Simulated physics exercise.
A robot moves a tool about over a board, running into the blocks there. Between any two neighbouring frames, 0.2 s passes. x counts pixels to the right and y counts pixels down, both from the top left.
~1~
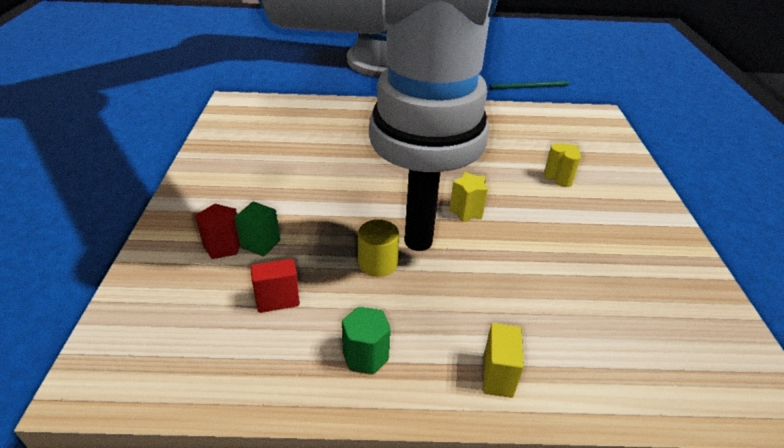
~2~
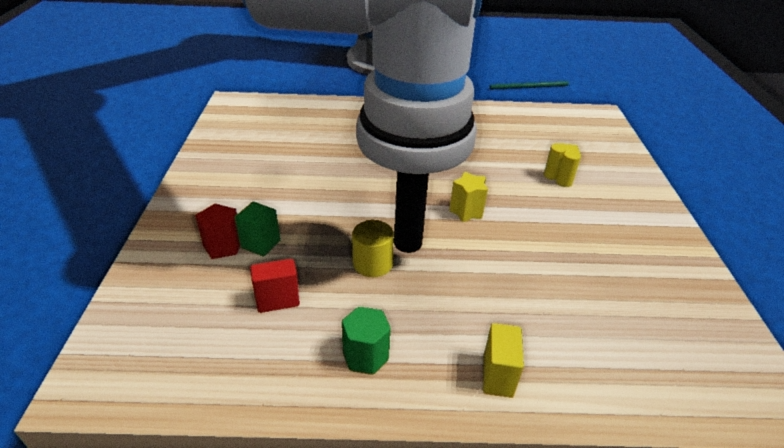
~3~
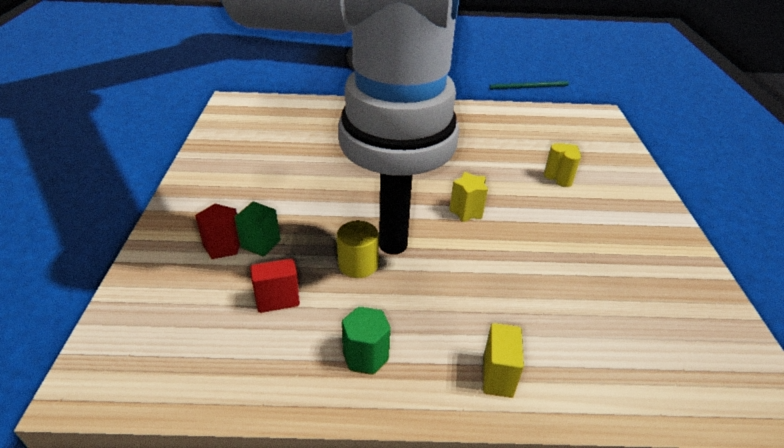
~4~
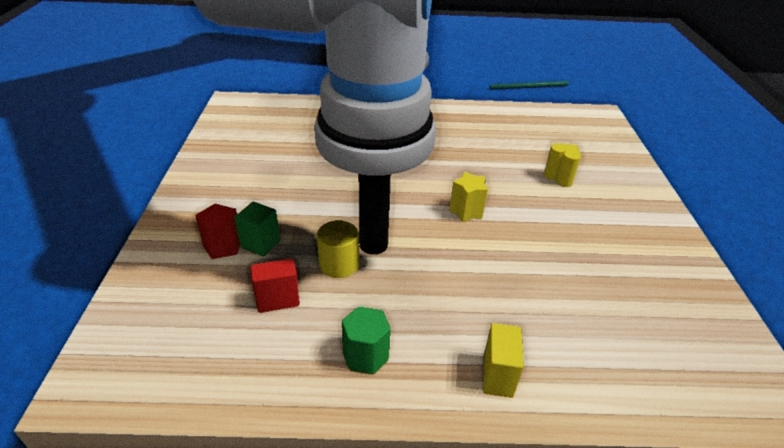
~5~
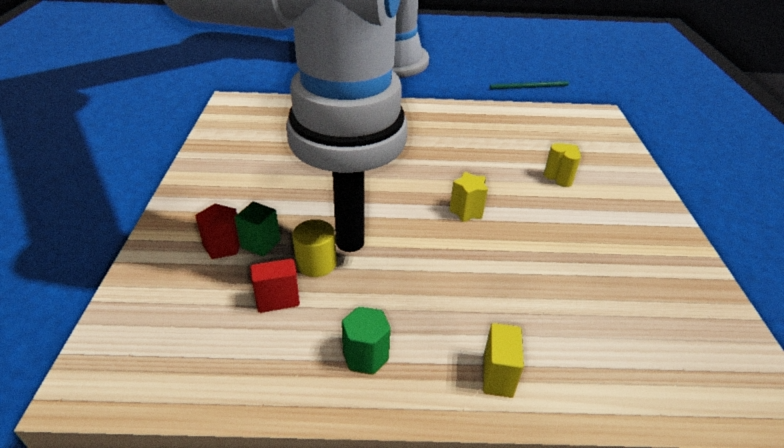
A grey robot arm with a black rod-like tool works over a striped wooden board on a blue surface, seen from a raised, unmoving view. Red and green blocks sit at left, a yellow cylinder near the middle, a green hexagonal block and a yellow block nearer, and two yellow blocks farther right. The tool slides left, pushing the cylinder steadily toward the red and green blocks, which stay still.
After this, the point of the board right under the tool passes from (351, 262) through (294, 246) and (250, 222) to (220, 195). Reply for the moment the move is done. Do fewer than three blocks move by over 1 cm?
No - that is not the case.
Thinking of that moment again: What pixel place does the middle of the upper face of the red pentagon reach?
Expect it around (188, 215).
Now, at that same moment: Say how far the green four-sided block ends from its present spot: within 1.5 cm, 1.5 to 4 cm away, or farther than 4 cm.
Final distance: 1.5 to 4 cm.
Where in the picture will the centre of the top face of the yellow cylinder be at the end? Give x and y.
Pixel (266, 233).
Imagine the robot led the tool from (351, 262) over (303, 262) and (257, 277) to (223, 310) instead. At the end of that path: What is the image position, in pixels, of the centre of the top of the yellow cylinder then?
Near (204, 247).
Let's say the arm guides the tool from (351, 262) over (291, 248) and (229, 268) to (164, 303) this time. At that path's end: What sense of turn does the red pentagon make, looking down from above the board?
It turns counter-clockwise.
The first path, step by step. One third of the way, tool at (292, 227); red pentagon at (213, 214); green four-sided block at (252, 213), turned 20° clockwise; yellow cylinder at (266, 233).
Two thirds of the way, tool at (246, 204); red pentagon at (188, 215), turned 35° anticlockwise; green four-sided block at (226, 209), turned 15° clockwise; yellow cylinder at (266, 233).
At the end, tool at (216, 177); red pentagon at (188, 215), turned 35° anticlockwise; green four-sided block at (226, 209), turned 15° clockwise; red rectangular block unmoved; yellow cylinder at (266, 233).
